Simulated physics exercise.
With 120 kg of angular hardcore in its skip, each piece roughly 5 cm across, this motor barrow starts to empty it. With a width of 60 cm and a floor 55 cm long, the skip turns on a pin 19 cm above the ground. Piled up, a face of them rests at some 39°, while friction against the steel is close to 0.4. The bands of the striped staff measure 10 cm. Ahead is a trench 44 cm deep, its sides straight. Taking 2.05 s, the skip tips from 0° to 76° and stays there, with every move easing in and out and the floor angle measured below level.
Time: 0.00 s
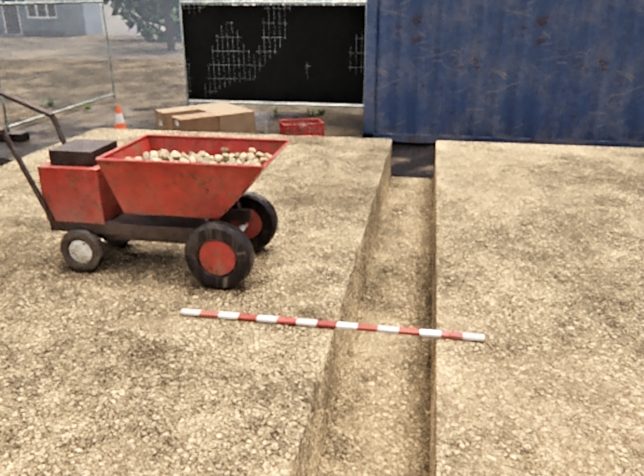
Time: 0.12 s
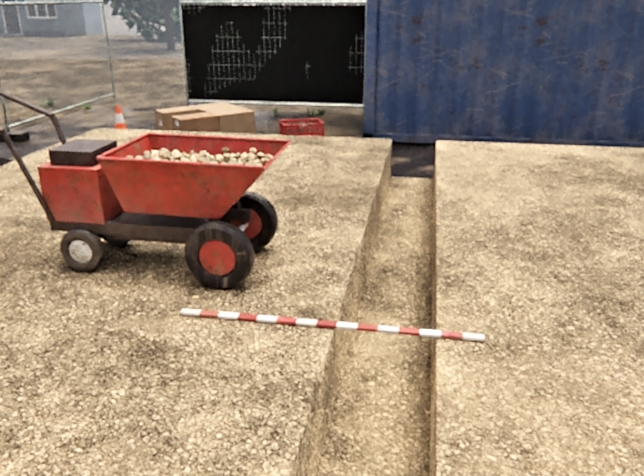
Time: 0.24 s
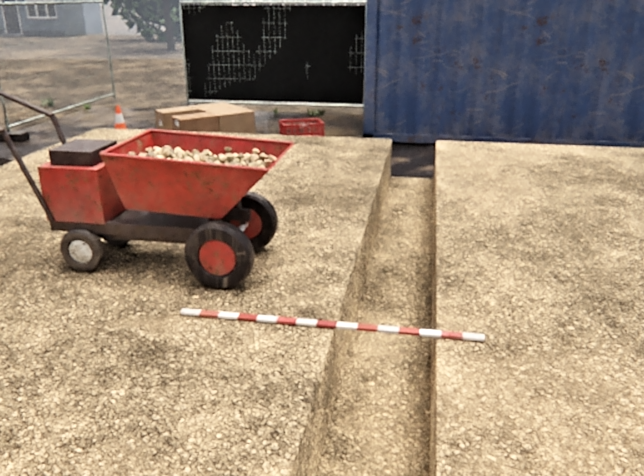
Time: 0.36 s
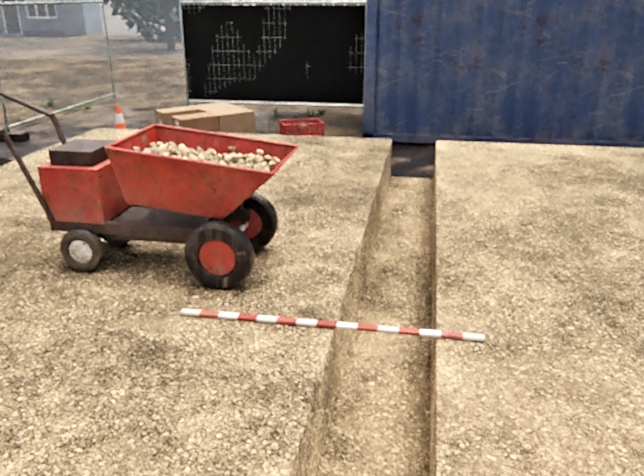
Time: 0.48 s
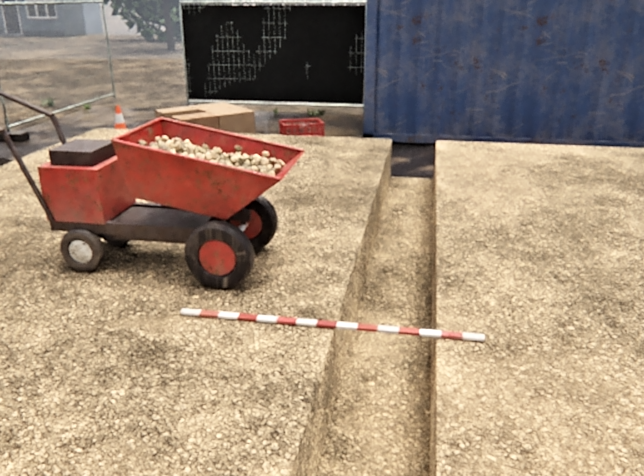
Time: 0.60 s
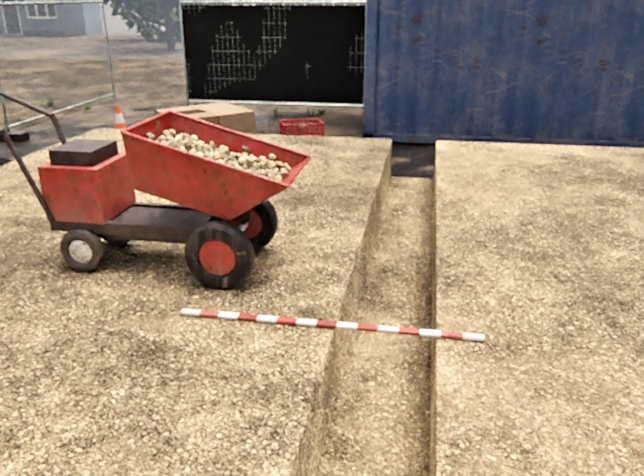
A red motor barrow loaded with pale stones stood still left of a straight trench, and its skip slowly tilted, the back rising and the front lip reaching further right, with the stones still inside.
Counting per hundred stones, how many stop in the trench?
Some 52.
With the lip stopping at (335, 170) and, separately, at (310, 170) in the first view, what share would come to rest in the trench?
Near 95 then near 100 percent.
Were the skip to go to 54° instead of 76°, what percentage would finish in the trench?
Roughly 5 per cent would end in the trench.
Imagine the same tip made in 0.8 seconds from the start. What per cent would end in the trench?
It'd be some 60 per cent.
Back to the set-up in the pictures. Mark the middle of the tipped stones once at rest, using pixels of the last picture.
(386, 339).
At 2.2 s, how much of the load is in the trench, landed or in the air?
By that moment, roughly 25 per cent of the load.
After 1.5 s the floor is at 64°; 100 % in the skip; the foremost stones are at (328, 246).
After 2.2 s the floor is at 76°; 68 % in the skip, 7 % short of the trench, 25 % in the trench; the foremost stones are at (425, 344).
After 2.5 s the floor is at 76°; 48 % in the skip, 7 % short of the trench, 45 % in the trench; the foremost stones are at (428, 350).
After 4.4 s the floor is at 76°; 41 % in the skip, 7 % short of the trench, 52 % in the trench; the foremost stones are at (428, 353).
